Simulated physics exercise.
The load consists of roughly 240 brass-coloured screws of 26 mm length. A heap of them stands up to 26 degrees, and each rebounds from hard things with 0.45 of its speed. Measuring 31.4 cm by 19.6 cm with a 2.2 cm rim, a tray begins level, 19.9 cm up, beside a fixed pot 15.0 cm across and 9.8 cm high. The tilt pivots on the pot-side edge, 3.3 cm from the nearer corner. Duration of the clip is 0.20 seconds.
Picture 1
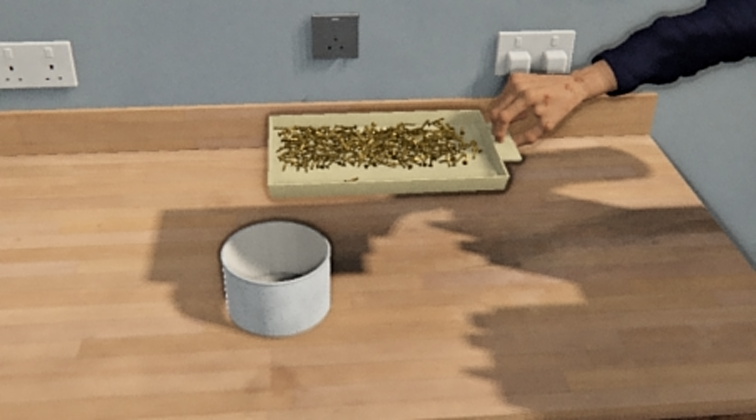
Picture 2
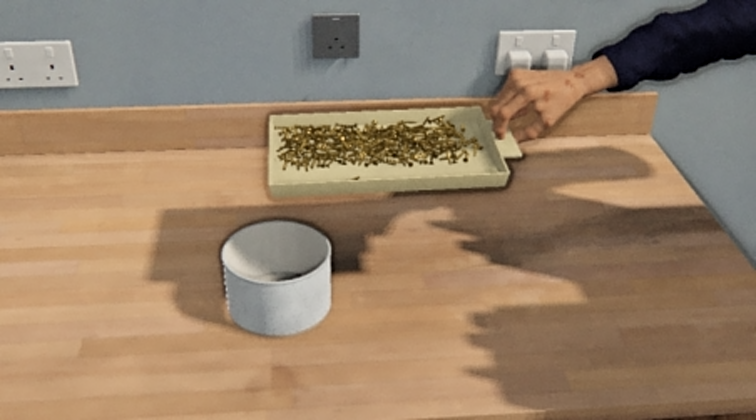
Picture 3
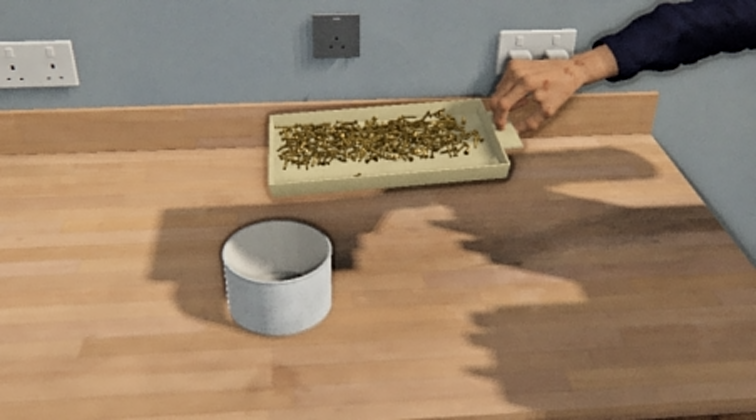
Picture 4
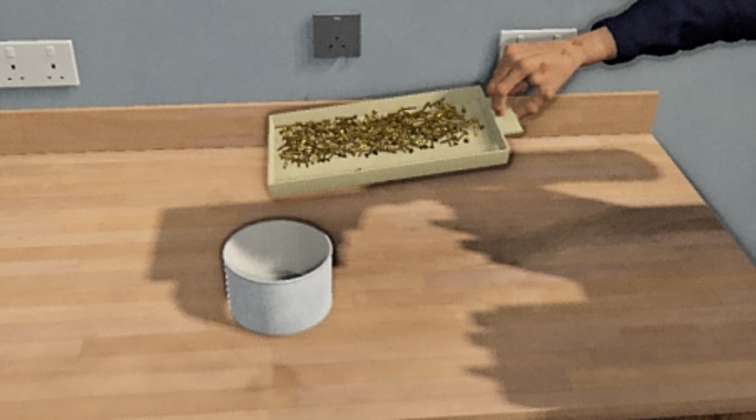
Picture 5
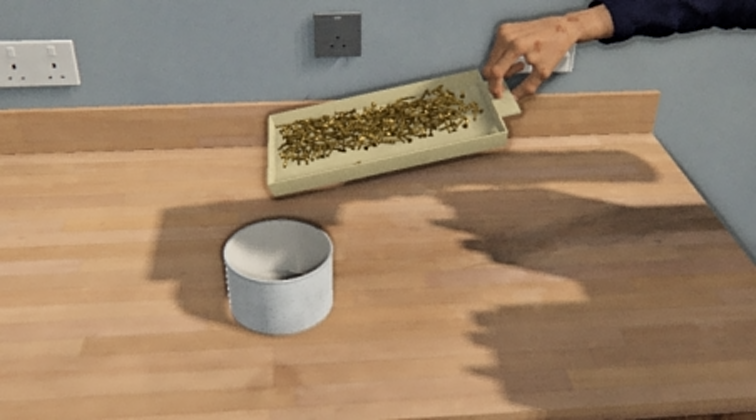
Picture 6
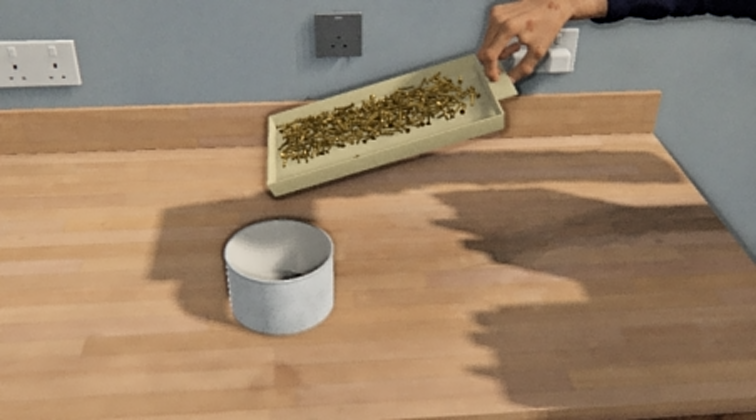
A tray of small brass-coloured pieces tilts as a hand steadily raises its right end.
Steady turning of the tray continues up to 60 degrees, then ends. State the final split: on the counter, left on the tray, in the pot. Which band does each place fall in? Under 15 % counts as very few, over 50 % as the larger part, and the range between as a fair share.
Counter: The larger part. Left on the tray: A fair share. Pot: Very few.
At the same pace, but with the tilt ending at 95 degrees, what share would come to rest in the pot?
10 percent.
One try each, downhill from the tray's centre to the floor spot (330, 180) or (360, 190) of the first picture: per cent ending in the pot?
Some 25 and 20 per cent.
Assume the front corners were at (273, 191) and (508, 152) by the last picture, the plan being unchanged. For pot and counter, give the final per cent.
The pot gets 30 and the counter 35.
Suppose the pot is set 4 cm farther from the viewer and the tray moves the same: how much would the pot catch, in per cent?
15 %.
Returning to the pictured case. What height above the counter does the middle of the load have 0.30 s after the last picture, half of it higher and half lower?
Roughly 26 centimetres, more or less.
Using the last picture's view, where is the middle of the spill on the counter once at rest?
The spill is centred close to (201, 260).
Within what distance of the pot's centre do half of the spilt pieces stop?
Distance: Around 20 cm.
Then, 0.18 s after the last picture, tilt 40 degrees; the tray holds 100 %, the pot 0 %.
Then, 0.30 s after the last picture, tilt 54 degrees; the tray holds 100 %, the pot 0 %.
Then, 0.55 s after the last picture, tilt 60 degrees; the tray holds 45 %, the pot 0 %.
In the end, counter 70 %, tray 30 %, pot 5 %.
